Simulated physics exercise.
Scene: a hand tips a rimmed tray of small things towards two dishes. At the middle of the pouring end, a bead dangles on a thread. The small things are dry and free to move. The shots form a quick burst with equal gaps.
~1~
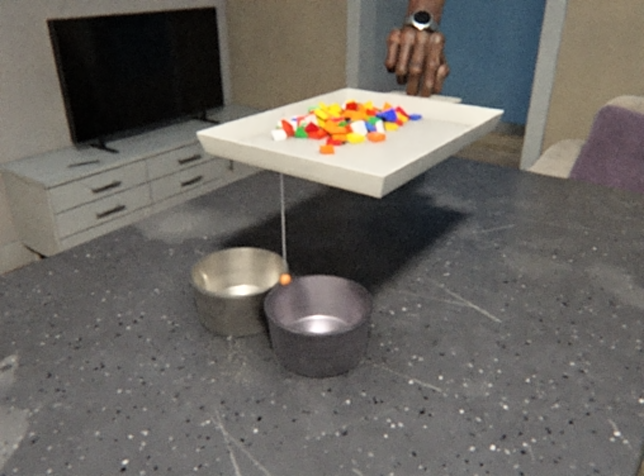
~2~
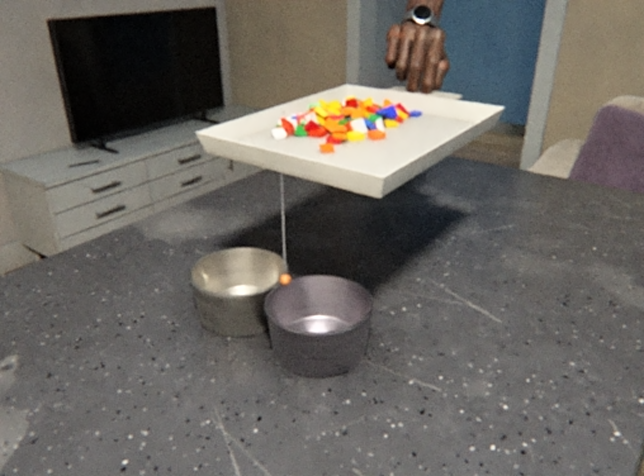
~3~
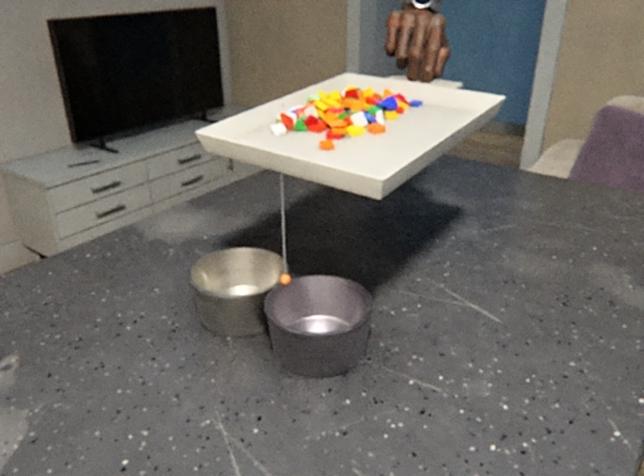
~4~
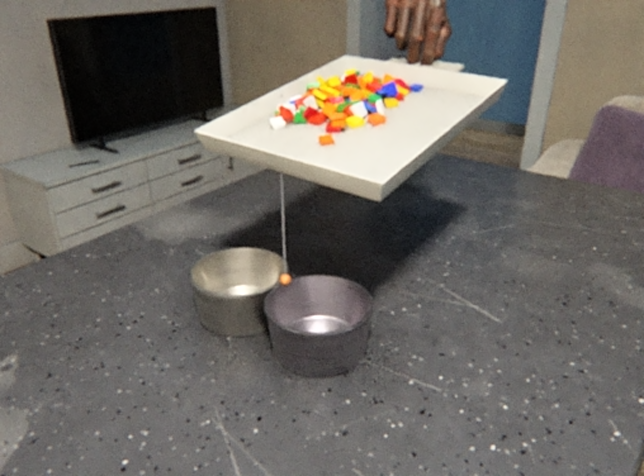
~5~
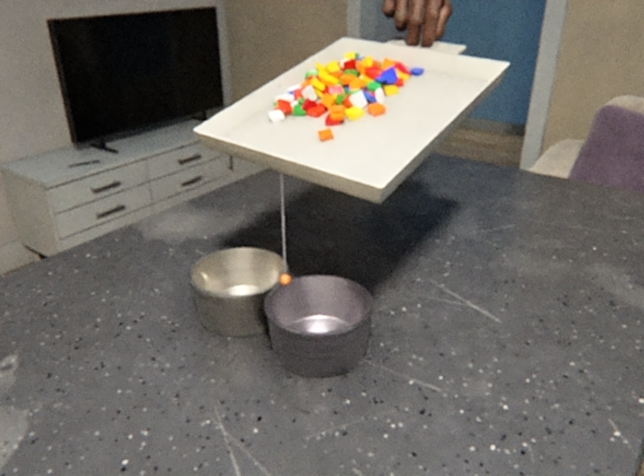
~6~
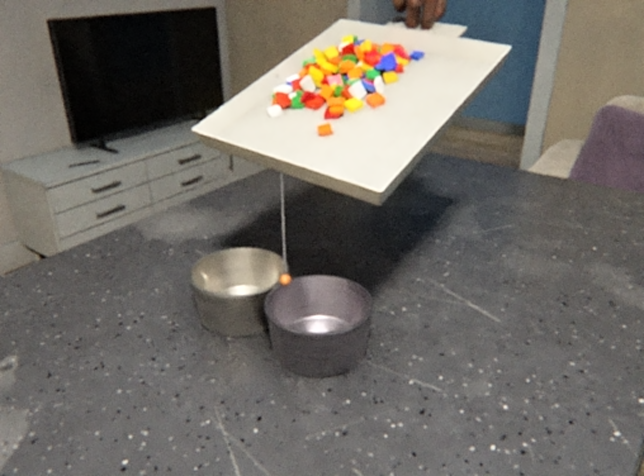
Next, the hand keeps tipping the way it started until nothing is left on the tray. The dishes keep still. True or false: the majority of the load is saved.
False.
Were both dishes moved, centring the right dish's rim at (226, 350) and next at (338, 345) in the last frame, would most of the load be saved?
A minority, then a majority.
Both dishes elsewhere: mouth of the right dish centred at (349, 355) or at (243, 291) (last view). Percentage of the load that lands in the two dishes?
Roughly 80% on the first try and 20% on the second.
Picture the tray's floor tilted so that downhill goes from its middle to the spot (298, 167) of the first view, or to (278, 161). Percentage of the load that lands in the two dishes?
First heading 10 %, second heading 40 %.
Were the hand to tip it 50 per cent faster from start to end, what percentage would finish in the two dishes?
About 10 %.
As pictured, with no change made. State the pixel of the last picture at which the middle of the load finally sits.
The centre comes to rest close to (275, 386).
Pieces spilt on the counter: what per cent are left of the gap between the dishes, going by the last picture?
My estimate is some 70 per cent.
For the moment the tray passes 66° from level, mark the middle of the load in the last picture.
In the last view, the load is centred close to (290, 165).
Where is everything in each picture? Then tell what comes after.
In the first picture, corners of the pouring end at (205, 132) and (381, 173), level; middle of the load at (347, 119), mosaic tiles; left dish at (206, 308); right dish at (287, 346); bead on its thread at (285, 280).
In the second picture, corners of the pouring end at (204, 132) and (381, 173), level; middle of the load at (347, 116).
In the third picture, corners of the pouring end at (204, 131) and (380, 175), tipped barely, lowest at the right corner; middle of the load at (347, 108).
In the fourth picture, corners of the pouring end at (202, 130) and (380, 178), tipped a little, lowest at the right corner; middle of the load at (347, 96).
In the fifth picture, corners of the pouring end at (201, 128) and (379, 182), tipped a little, lowest at the right corner; middle of the load at (346, 84).
In the sixth picture, corners of the pouring end at (200, 128) and (378, 185), tipped clearly, lowest at the right corner; middle of the load at (345, 71); left dish at (206, 308); right dish at (287, 346).
Soon, tray tipped steeply; most on the tray; a small part in the air.
A while on, tray tipped past a quarter turn; about a quarter on the tray; a small part in the right dish; about half outside both; about a quarter in the air.
Towards the end, tray tipped past a quarter turn; about a quarter in the right dish; about two thirds outside both.
Finally, tray tipped past a quarter turn; about a quarter in the right dish; none in the left dish; about two thirds outside both.
